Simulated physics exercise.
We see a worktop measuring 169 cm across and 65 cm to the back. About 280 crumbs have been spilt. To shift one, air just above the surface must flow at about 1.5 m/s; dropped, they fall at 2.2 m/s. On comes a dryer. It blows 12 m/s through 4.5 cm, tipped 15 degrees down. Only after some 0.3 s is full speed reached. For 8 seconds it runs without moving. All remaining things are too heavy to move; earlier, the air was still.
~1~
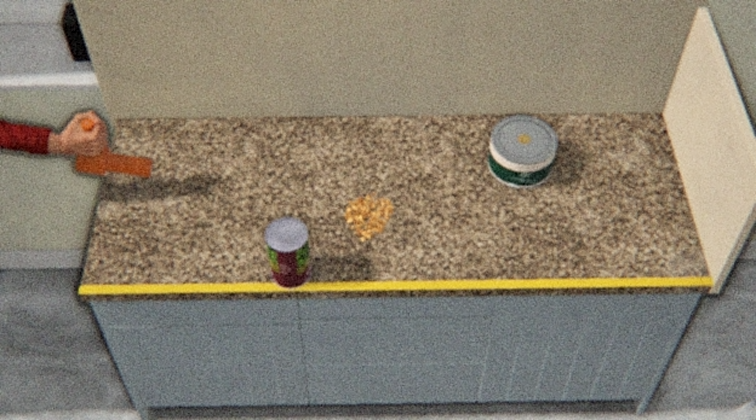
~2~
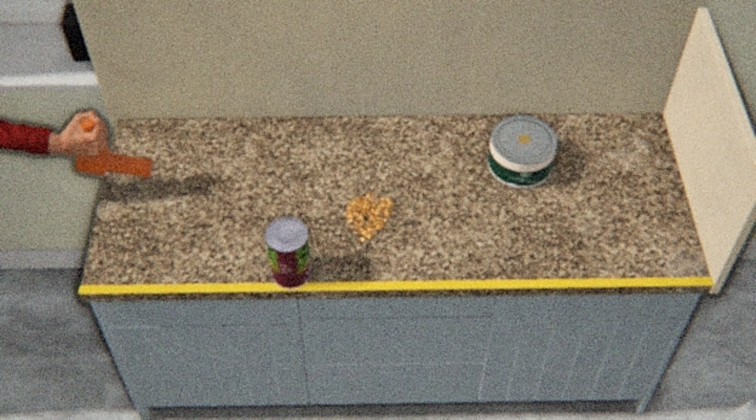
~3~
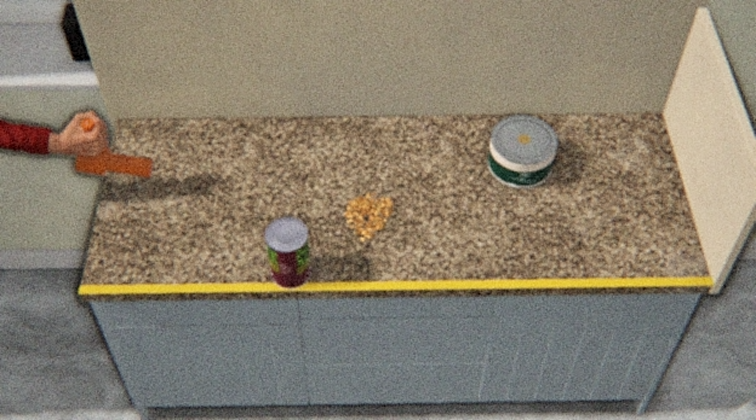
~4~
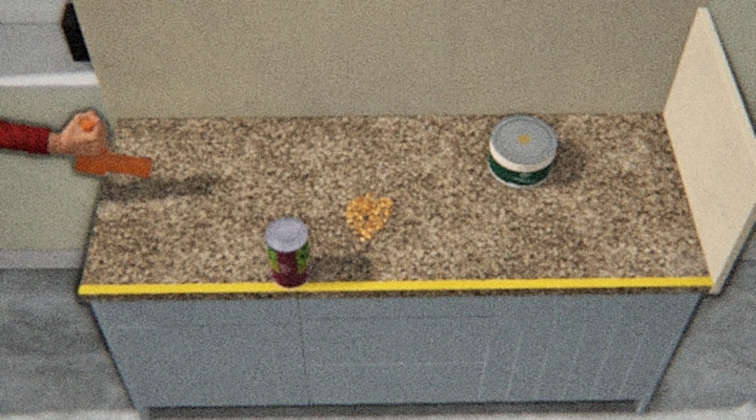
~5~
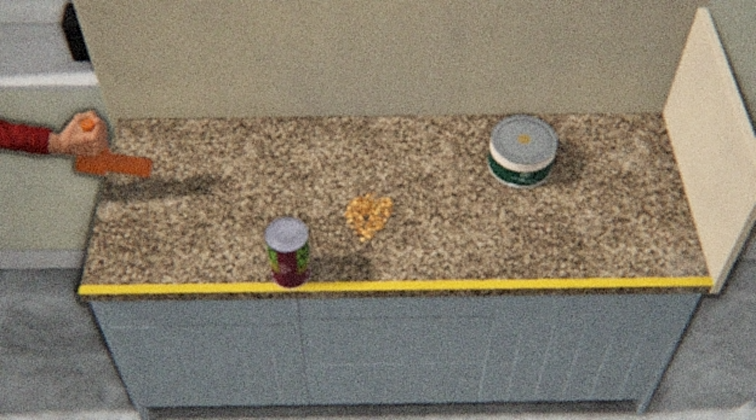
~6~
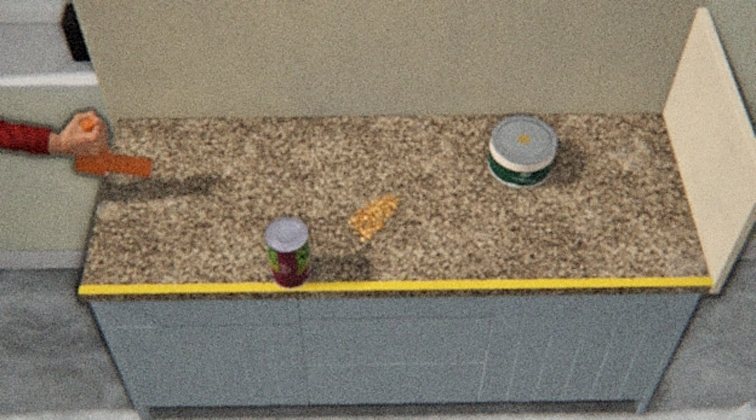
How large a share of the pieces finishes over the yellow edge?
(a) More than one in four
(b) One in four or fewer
a, more than one in four.
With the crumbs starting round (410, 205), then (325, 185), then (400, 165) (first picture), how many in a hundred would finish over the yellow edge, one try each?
Taking the three spots in order, you'd get around 20 percent, 10 percent and 0 percent.
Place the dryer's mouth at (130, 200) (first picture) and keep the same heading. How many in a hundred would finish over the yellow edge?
My estimate is close to 10 percent.
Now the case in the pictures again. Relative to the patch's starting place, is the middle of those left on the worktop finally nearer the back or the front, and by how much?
The middle sits nearer the nearer side now, some 10 cm away from where it began.
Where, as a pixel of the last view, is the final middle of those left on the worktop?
The middle is around pixel (691, 244).
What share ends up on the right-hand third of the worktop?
Something close to 60 % ends up there.
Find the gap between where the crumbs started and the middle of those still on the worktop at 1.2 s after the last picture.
Roughly 90 centimetres.
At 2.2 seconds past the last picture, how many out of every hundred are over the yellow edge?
Close to 30 %.
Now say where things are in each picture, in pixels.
In the first frame, the middle of the crumbs is near (368, 215), none has stirred yet and the mouth of the dryer is at (151, 169).
In the second frame, the middle of the crumbs is near (368, 213), none has stirred yet and the yellow edge is centred on (398, 290).
In the third frame, the middle of the crumbs is near (368, 213), none has stirred yet, the top of a tin is at (287, 234) and the top of a large tin is at (524, 139).
In the fourth frame, the middle of the crumbs is near (368, 213) and none has stirred yet.
In the fifth frame, the middle of the crumbs is near (368, 213) and none has stirred yet.
In the sixth frame, the middle of the crumbs is near (376, 215), the farthest in sight from the dryer is at (399, 200) and about 30 % have left their places.
Then, 1.2 s after the last picture, 64 % are on the move or not yet settled, 26 % are over the yellow edge; the middle of those still in play is near (688, 252).
Then, 2.2 s after the last picture, 52 % are on the move or not yet settled, 33 % are over the yellow edge; the middle of those still in play is near (687, 249).
Then, 4.1 s after the last picture, 41 % are on the move or not yet settled, 40 % are over the yellow edge; the middle of those still in play is near (687, 247).
Then, 7.7 s after the last picture, at the end, 43 % are over the yellow edge; the middle of those still in play is near (691, 244).
